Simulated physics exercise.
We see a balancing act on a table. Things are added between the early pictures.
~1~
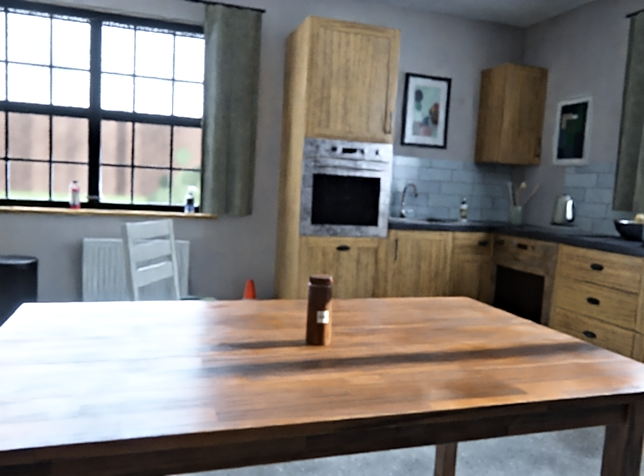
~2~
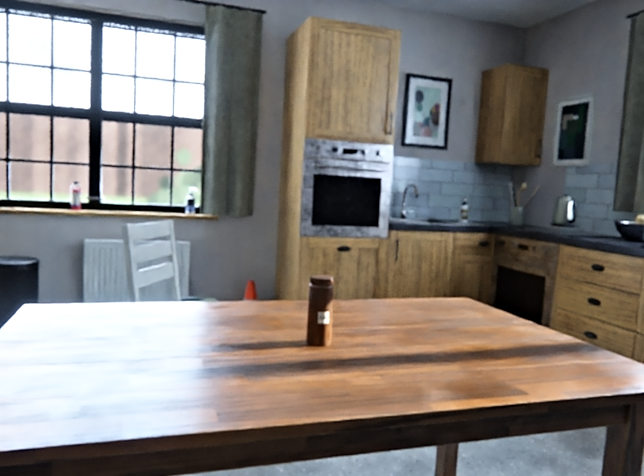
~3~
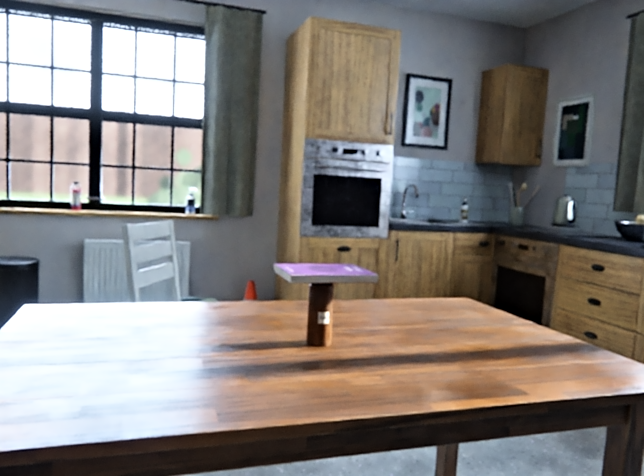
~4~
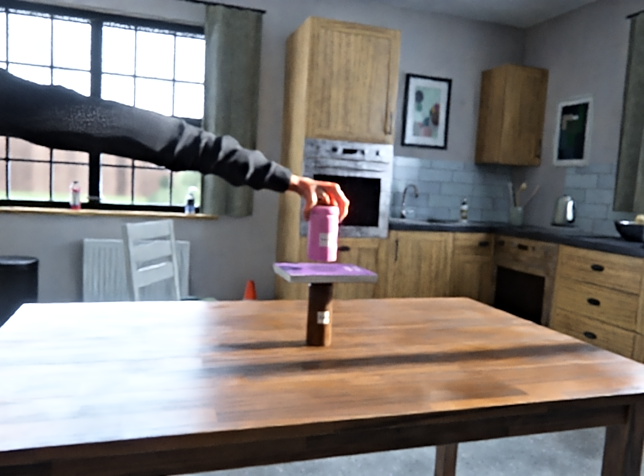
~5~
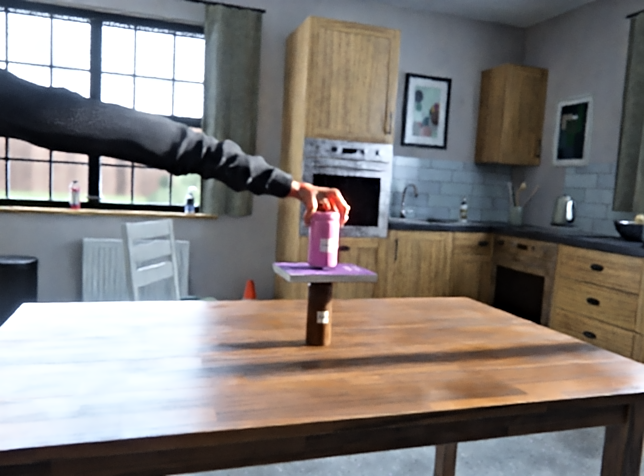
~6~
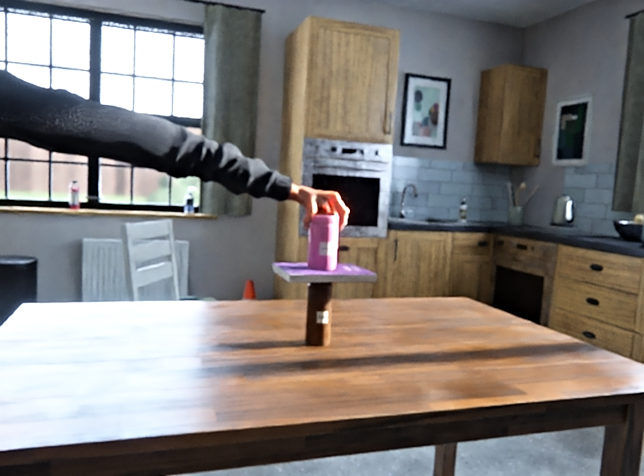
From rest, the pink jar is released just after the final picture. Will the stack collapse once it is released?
No, it stays standing.
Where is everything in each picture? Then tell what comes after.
The last thing is not in view yet; brown jar (319, 309), in the first frame.
The last thing is not in view yet; brown jar (320, 310), in the second frame.
The last thing is not in view yet; brown jar (320, 310), in the third frame.
Coming down; pink jar (322, 233); brown jar (320, 310), in the fourth frame.
Coming down; pink jar (323, 239); brown jar (319, 309), in the fifth frame.
Set down, still held; pink jar (323, 242); brown jar (319, 309), in the sixth frame.
Then, 0.40 s on from there, no change.
Then, 1.10 s on from there, pink jar resting near (323, 242).
In the end, all 3 unmoved. At the end, from the last picture's camera, pink jar near (323, 242). The stack keeps its balance.
